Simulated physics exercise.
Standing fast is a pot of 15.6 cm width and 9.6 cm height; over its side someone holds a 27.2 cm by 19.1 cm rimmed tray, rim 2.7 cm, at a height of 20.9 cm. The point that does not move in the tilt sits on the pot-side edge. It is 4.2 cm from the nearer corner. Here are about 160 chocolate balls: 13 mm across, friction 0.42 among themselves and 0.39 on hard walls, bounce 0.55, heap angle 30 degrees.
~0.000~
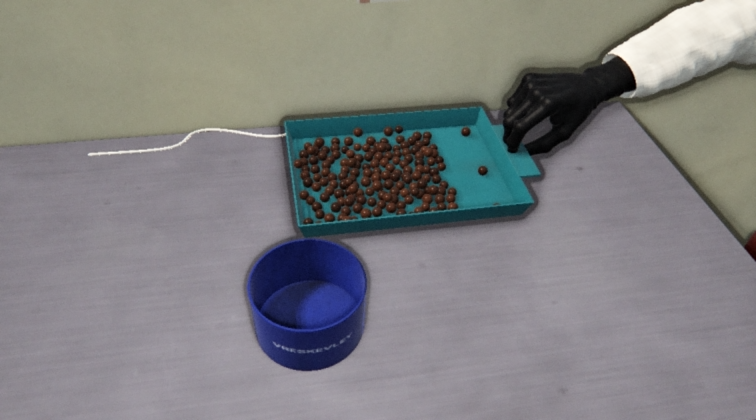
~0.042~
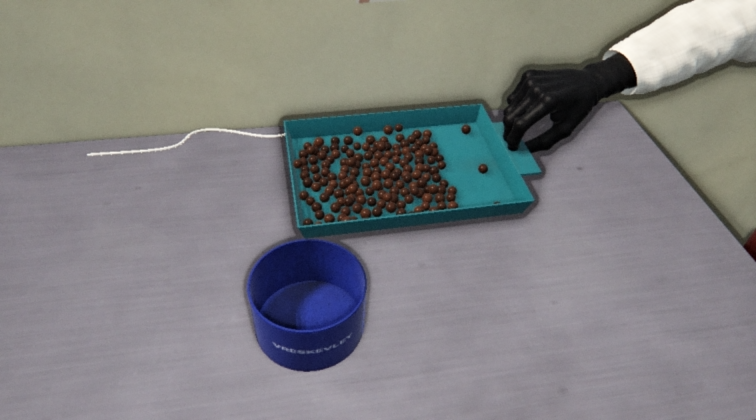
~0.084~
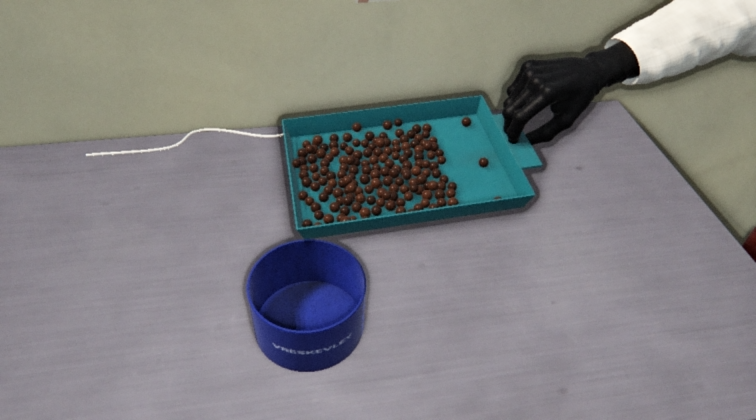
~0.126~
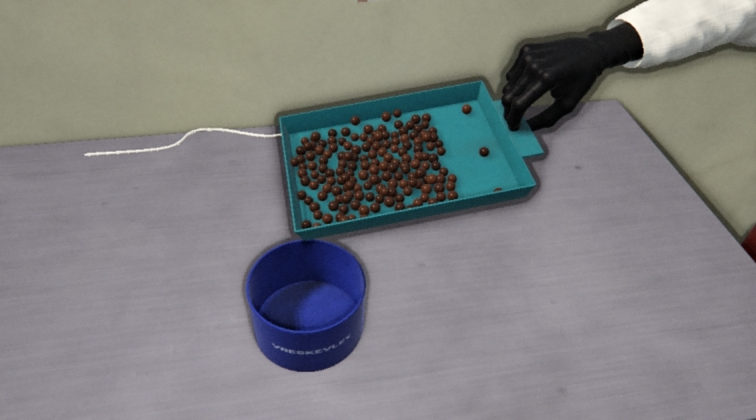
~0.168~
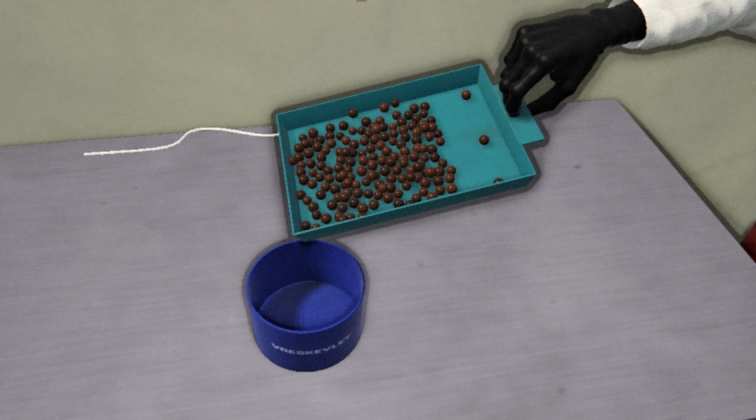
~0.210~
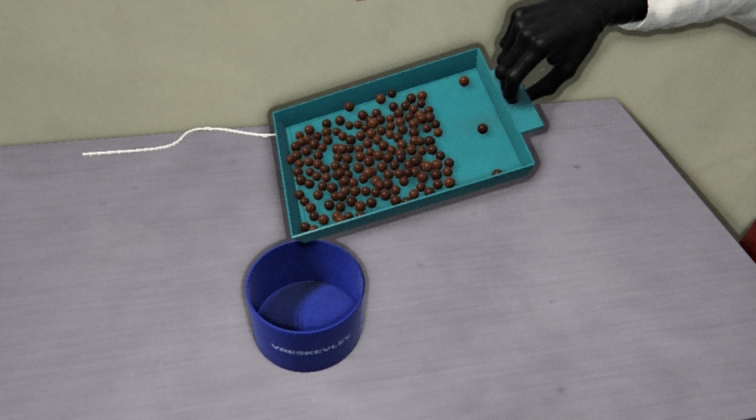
A black-gloved hand gradually raised the right end of a teal tray of small brown balls, tilting it toward the left, while the blue pot in front stayed put on the grey table.
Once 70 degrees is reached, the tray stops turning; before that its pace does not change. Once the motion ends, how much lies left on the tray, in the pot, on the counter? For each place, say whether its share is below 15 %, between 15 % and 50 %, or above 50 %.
Tray: Between 15 % and 50 %; pot: Between 15 % and 50 %; counter: Between 15 % and 50 %.
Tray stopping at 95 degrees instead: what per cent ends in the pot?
Around 40 per cent, then.
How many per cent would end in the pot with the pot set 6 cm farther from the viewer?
Then close to 5 per cent.
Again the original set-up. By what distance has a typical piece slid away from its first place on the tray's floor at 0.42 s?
By then it sits near 3 cm from where it began.
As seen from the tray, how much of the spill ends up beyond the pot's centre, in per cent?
Around 100 in a hundred.
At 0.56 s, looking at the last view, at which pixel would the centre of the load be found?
Approximately (317, 163) in the last view.
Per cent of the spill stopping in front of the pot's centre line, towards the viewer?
Share: Roughly 90 %.
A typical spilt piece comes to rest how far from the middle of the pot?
Roughly 24 cm from the centre.
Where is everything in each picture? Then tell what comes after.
In the first picture, tray tilt 0 degrees, front corners at (304, 221) and (526, 199); middle of the pieces at (376, 178); pot at (308, 282).
In the second picture, tray tilt 1 degrees, front corners at (304, 222) and (527, 197); middle of the pieces at (376, 178).
In the third picture, tray tilt 4 degrees, front corners at (303, 224) and (527, 191), lowest corner left front; middle of the pieces at (375, 175).
In the fourth picture, tray tilt 8 degrees, front corners at (301, 226) and (528, 182), lowest corner left front; middle of the pieces at (374, 170).
In the fifth picture, tray tilt 14 degrees, front corners at (299, 228) and (528, 171), lowest corner left front; middle of the pieces at (372, 165).
In the sixth picture, tray tilt 19 degrees, front corners at (297, 231) and (526, 161), lowest corner left front; middle of the pieces at (369, 161); pot at (306, 283). Its pace works out near 125 degrees a second.
After 0.42 s, tilt 46 degrees; the tray holds 100 %, the pot 0 %.
After 0.56 s, tilt 63 degrees; the tray holds 100 %, the pot 0 %.
After 0.82 s, tilt 70 degrees; the tray holds 70 %, the pot 5 %.
In the end, at 2.5 s, tray 30 %, pot 40 %, counter 30 %.
